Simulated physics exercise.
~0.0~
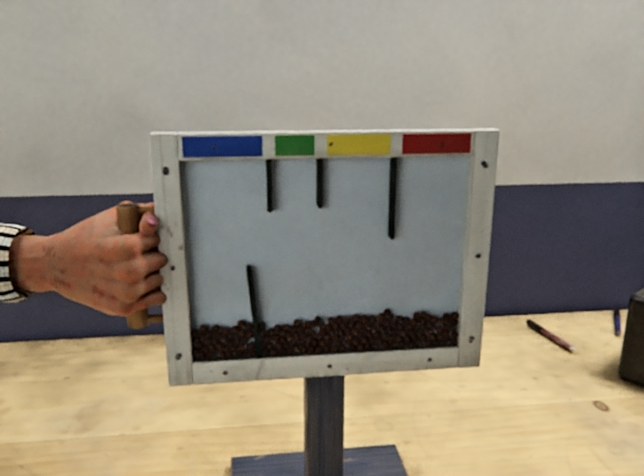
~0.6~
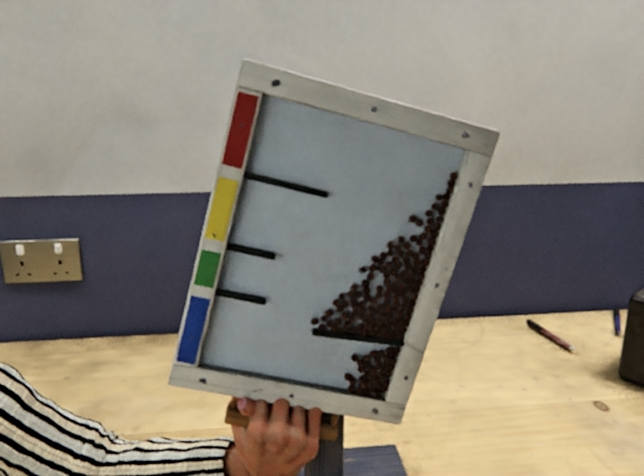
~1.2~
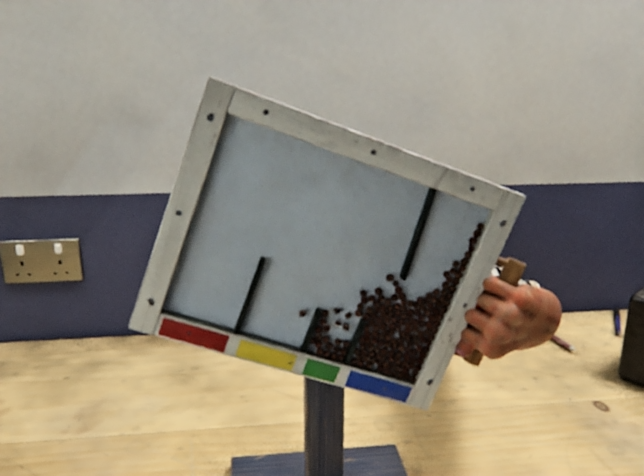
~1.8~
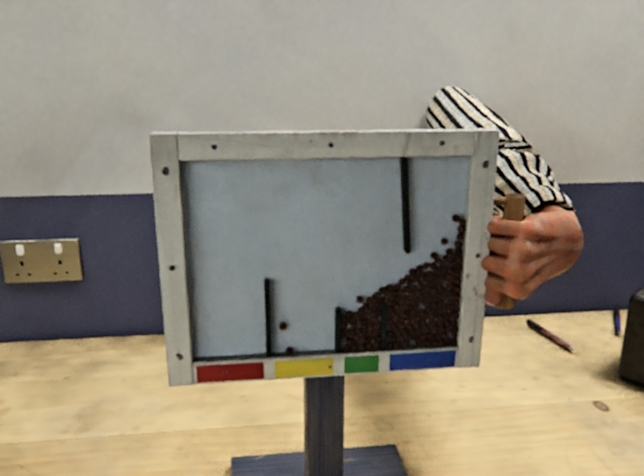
On a workbench, a hand turns a framed box upside down, piling dark beads over blue and green.
